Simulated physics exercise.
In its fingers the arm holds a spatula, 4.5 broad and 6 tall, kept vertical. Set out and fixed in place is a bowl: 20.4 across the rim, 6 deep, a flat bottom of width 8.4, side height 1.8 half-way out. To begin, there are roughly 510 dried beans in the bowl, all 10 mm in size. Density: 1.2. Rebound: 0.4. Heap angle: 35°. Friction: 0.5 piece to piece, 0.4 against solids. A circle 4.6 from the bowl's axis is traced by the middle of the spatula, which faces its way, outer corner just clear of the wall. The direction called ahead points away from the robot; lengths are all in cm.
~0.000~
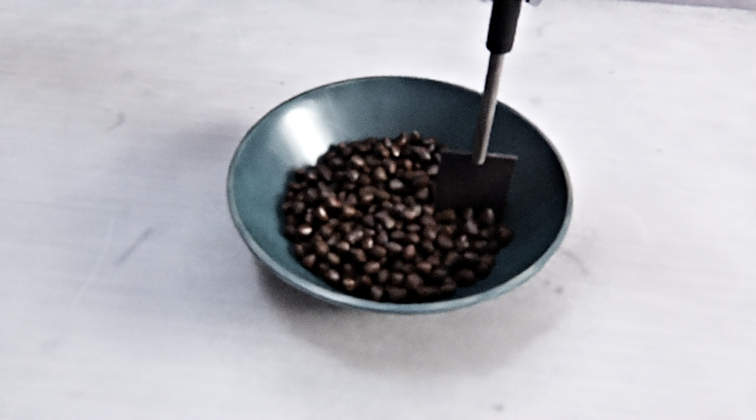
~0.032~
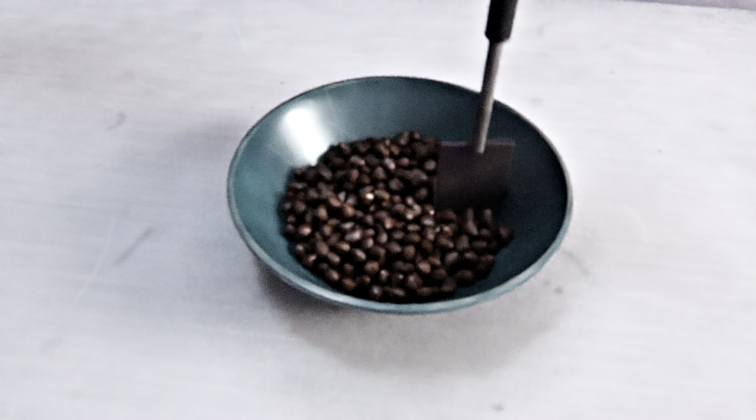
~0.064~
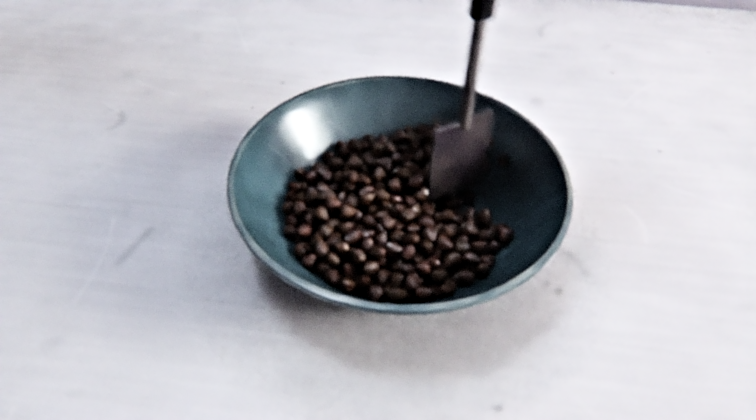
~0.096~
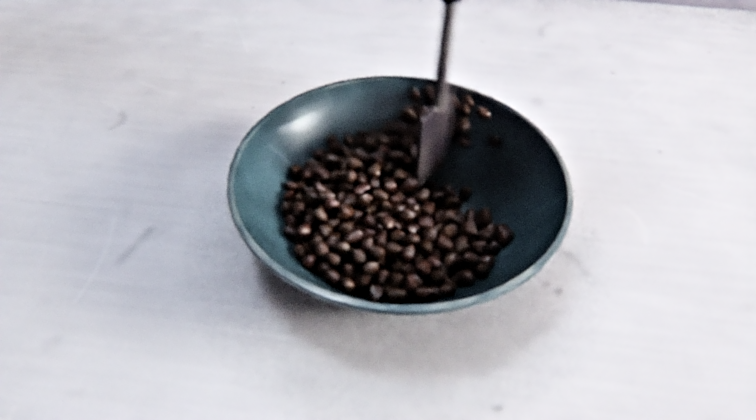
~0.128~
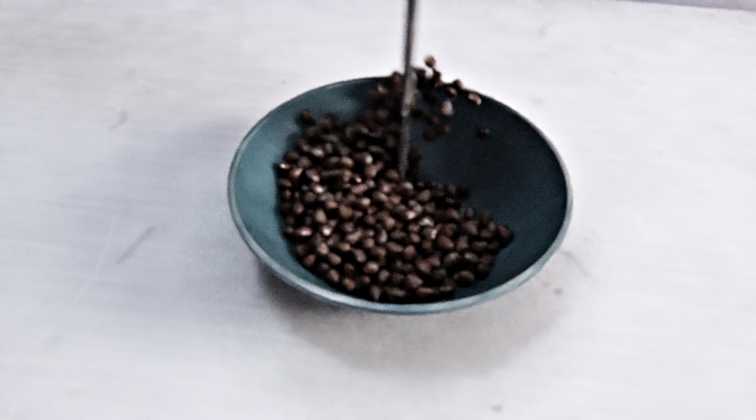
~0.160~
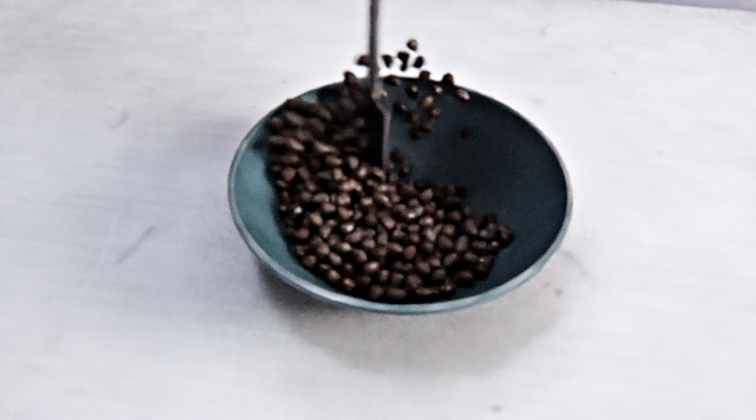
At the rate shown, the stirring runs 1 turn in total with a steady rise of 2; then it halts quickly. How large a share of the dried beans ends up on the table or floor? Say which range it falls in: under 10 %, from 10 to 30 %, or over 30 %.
It falls from 10 to 30 %.
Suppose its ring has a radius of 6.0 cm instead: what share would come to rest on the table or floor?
In that case roughly 0 per cent.
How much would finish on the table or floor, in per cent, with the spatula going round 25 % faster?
Estimate: Near 20 in a hundred.
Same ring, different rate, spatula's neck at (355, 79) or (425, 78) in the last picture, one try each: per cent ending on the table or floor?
Close to 20 and 5 in a hundred.
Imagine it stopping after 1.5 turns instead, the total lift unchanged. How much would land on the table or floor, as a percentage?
Then roughly 20 percent.
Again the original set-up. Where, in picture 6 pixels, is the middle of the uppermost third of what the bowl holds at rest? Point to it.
Near (410, 218).
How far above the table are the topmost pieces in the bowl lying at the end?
Height: Roughly 5.5 cm.
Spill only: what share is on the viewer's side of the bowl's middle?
I'd estimate some 70 per cent.
By 0.26 s, 210° round, highest piece 9 above the table; 473 in the bowl, 8 on the table or floor, 32 in flight or on the tool.
By 0.37 s, 298° round, highest piece 9 above the table; 450 in the bowl, 46 on the table or floor, 17 in flight or on the tool.
By 0.62 s, 0° round, highest piece 5 above the table; 433 in the bowl, 80 on the table or floor.
By 1.32 s, 0° round, highest piece 5 above the table; 433 in the bowl, 80 on the table or floor.
Final count, 433 in the bowl, 80 on the table or floor. That is 16 % on the table or floor.
